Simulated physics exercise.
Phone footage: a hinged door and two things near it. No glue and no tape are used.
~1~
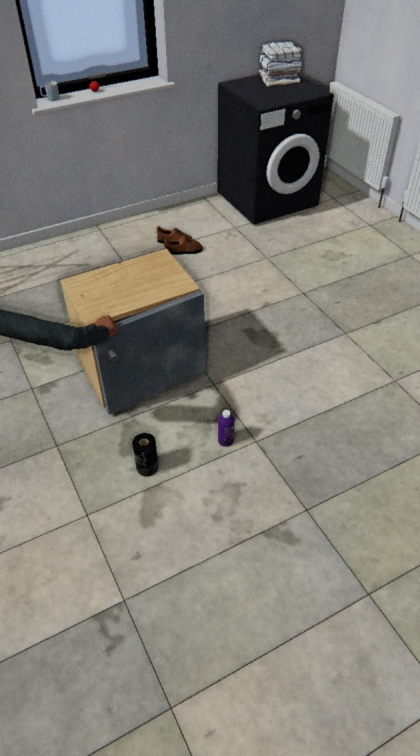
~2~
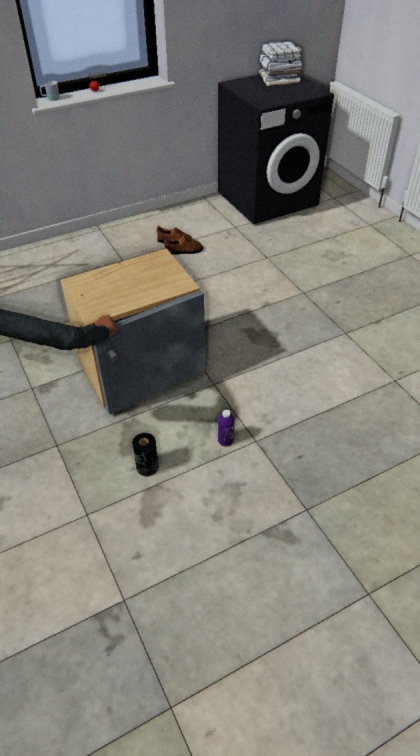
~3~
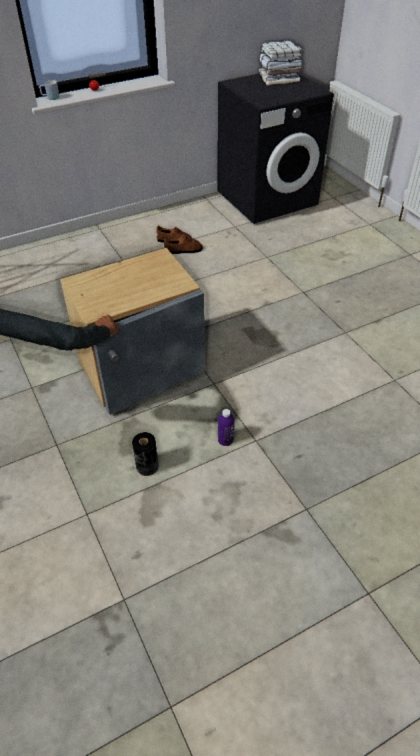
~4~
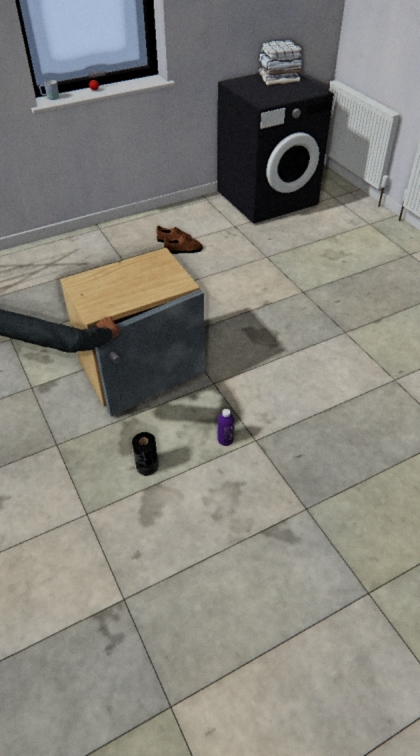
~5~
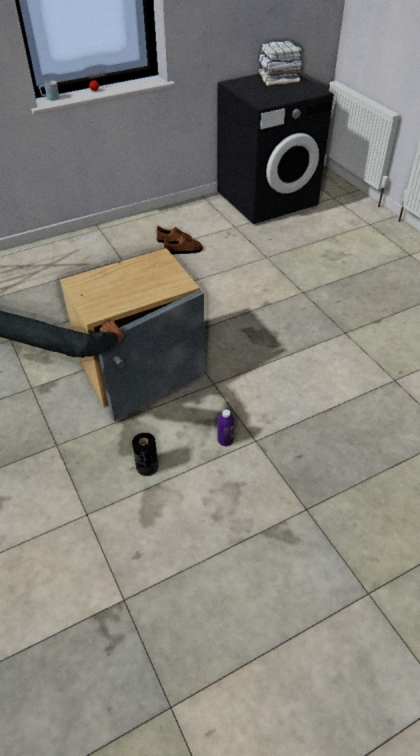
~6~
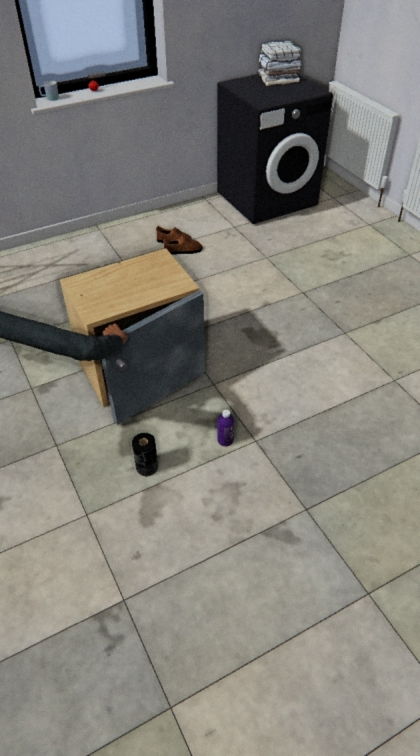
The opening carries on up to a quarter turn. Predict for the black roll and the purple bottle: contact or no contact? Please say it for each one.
In order: Black roll: Not hit. Purple bottle: Hit and moved.
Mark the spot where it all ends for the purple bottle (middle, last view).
About (258, 419).
Then, 1.68 s on from there, door 73° open; black roll at rest near (145, 455); purple bottle displaced a little near (231, 426).
Then, 1.90 s on from there, door 81° open; black roll at rest near (145, 455); purple bottle displaced about its own width near (244, 424).
Then, 2.06 s on from there, door 87° open; black roll at rest near (145, 455); purple bottle displaced well along near (253, 421).
In the end, the black roll remains where it is, near (145, 455); the purple bottle is pushed along, near (258, 419).
